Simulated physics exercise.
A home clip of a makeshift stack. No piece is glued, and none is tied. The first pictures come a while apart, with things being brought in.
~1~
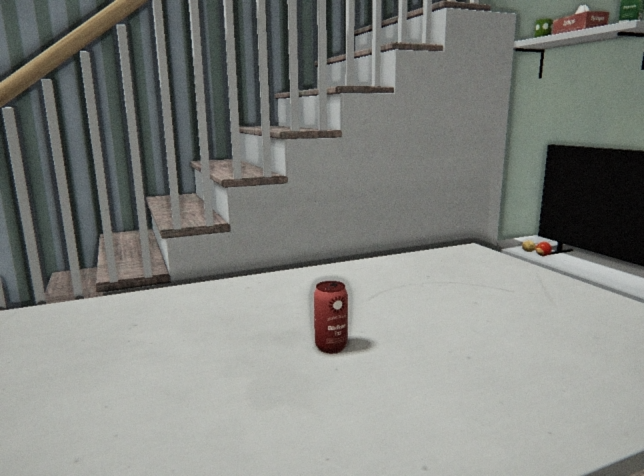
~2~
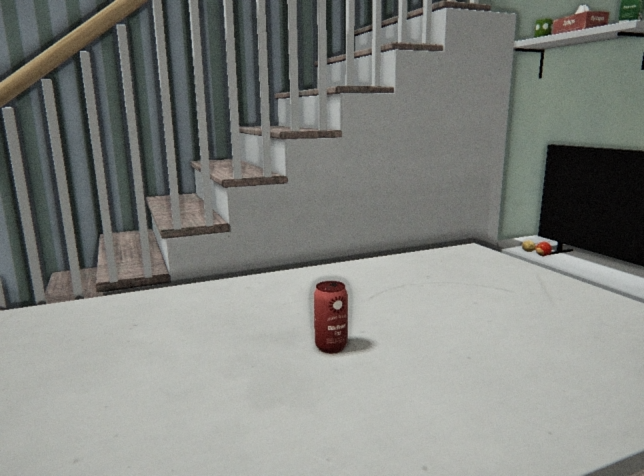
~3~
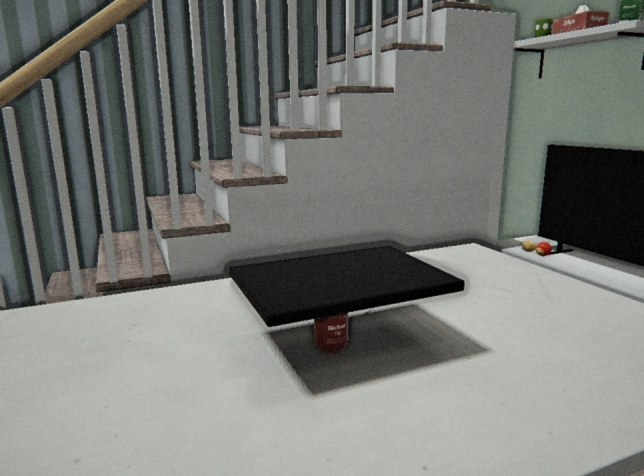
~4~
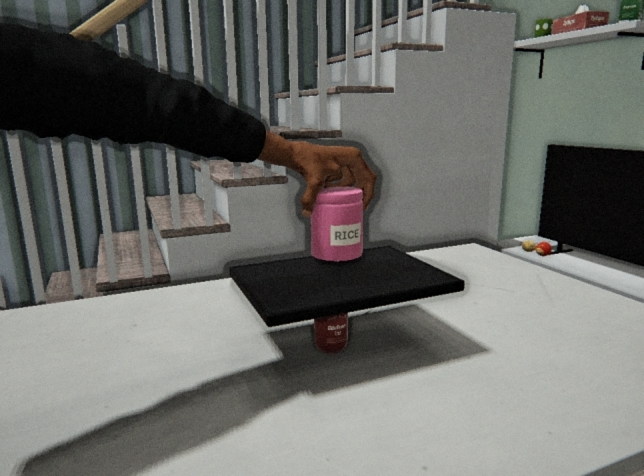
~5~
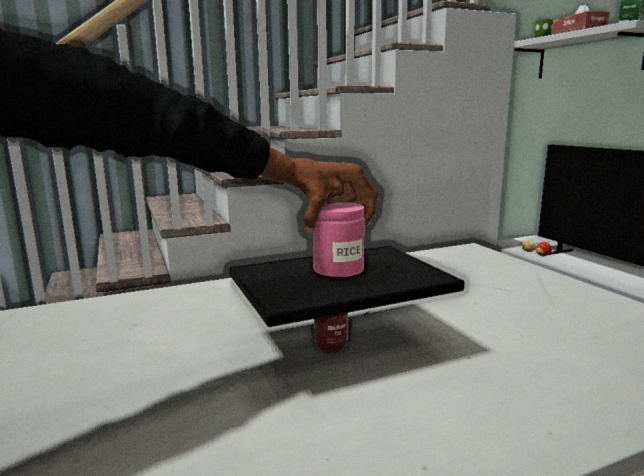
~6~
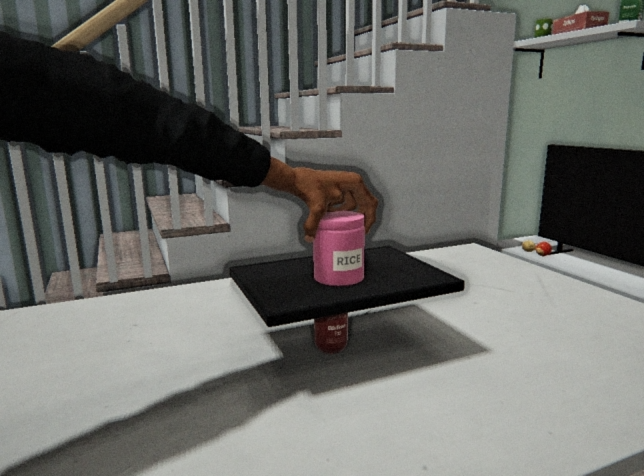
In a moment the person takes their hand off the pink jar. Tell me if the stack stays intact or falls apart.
The balance lasts.
Then, 0.30 s after the last picture, nothing has stirred.
Then, 0.70 s after the last picture, pink jar resting near (339, 248).
At rest, all 3 in place. Seen from the same camera at the end, pink jar near (339, 248). The stack holds.
